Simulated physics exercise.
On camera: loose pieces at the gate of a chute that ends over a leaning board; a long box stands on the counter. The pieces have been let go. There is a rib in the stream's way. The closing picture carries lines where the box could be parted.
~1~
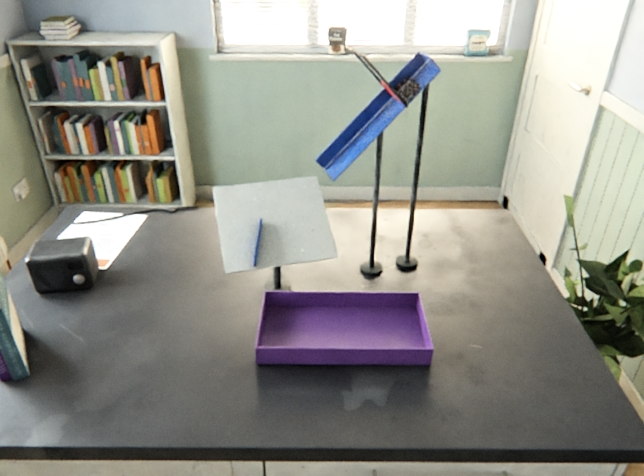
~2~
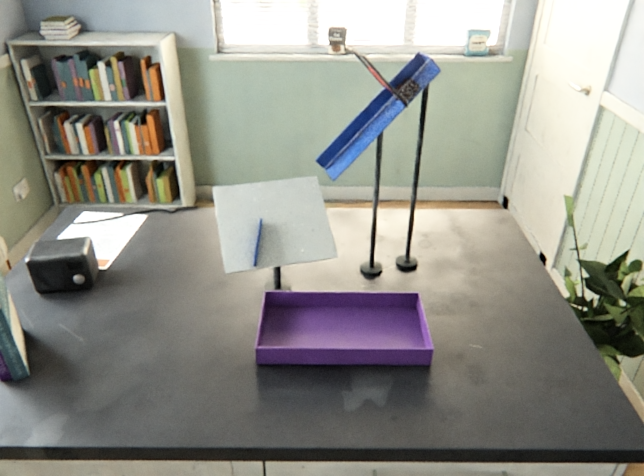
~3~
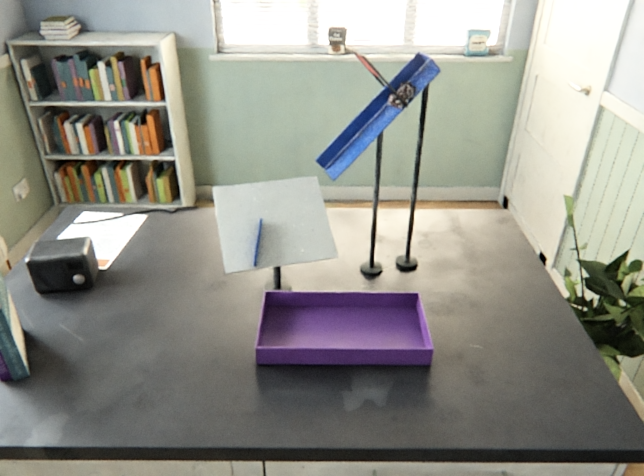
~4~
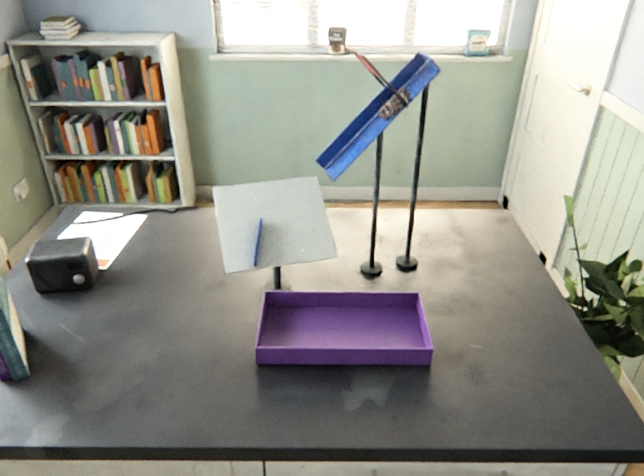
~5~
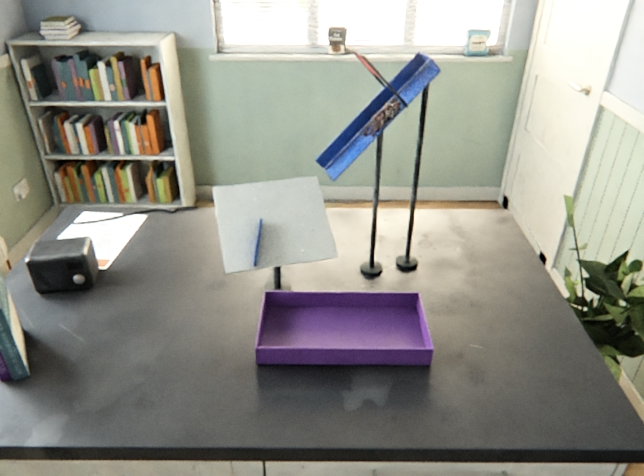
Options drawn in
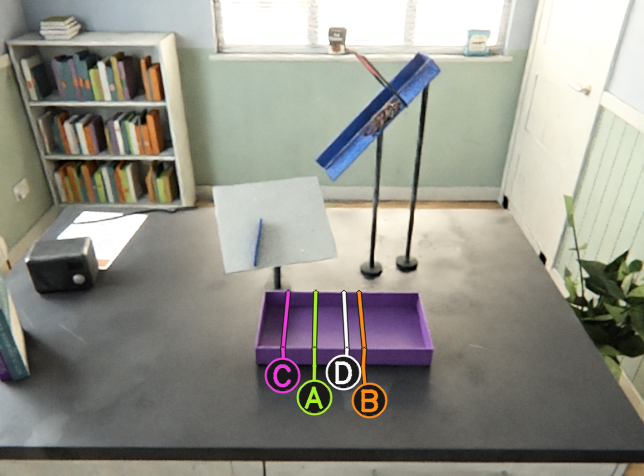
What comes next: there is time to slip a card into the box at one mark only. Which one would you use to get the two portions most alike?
C beats the others.
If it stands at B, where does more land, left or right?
Left.
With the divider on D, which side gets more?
Left.
On the marked copy, line A crosses the front rim at (314, 348); line B crosses the front rim at (364, 348); line C crosses the front rim at (282, 348); line D crosses the front rim at (346, 348).
With A, of what is caught, all but a few on the left of the divider, a small share on the right.
With B, of what is caught, the whole lot on the left of the divider, none at all on the right.
With C, of what is caught, close to two thirds on the left of the divider, close to a third on the right.
With D, of what is caught, the whole lot on the left of the divider, none at all on the right.
